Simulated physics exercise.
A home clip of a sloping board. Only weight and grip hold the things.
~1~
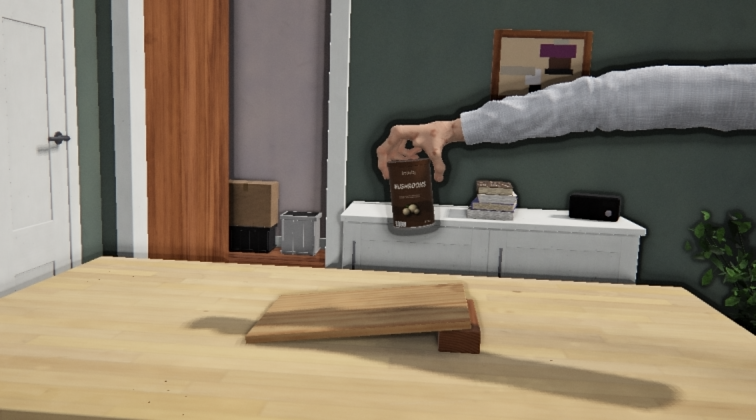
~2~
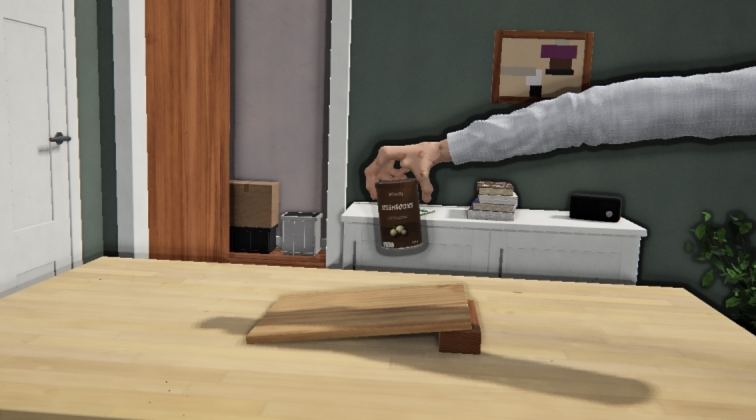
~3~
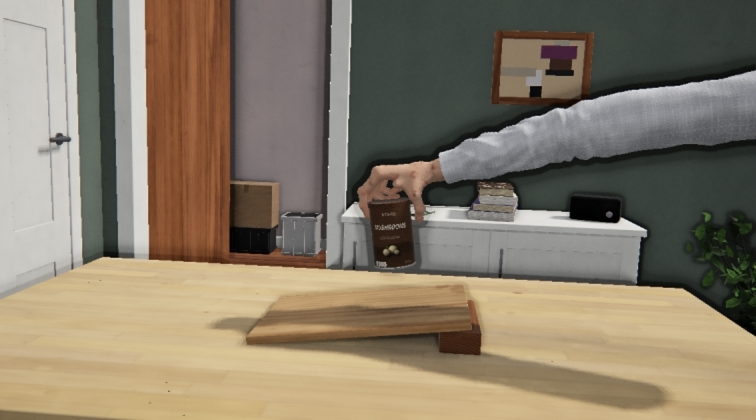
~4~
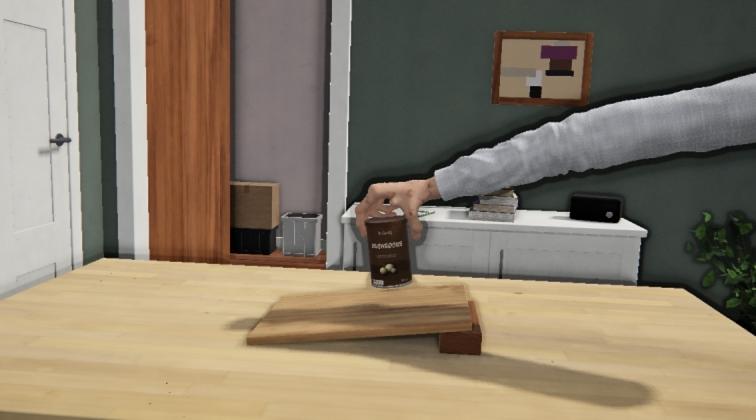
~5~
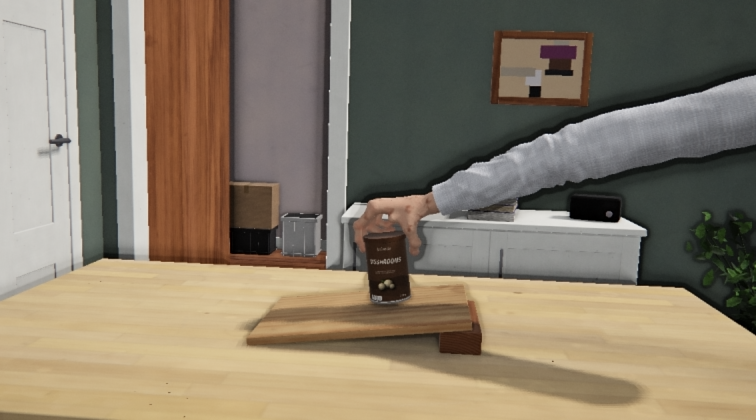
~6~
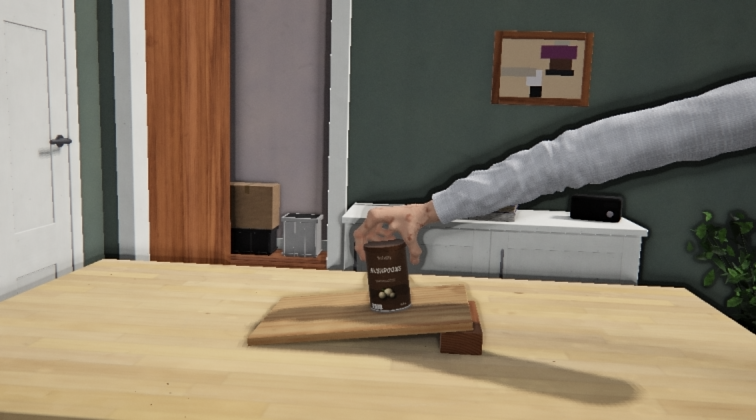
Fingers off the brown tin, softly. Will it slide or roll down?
Outcome: The brown tin stays where it is put.
Then, 0.30 s after the last picture, nothing has stirred.
Then, 0.70 s after the last picture, brown tin resting near (388, 275).
At rest, it is in place. Seen from the same camera at the end, brown tin near (388, 275). The brown tin keeps its place.
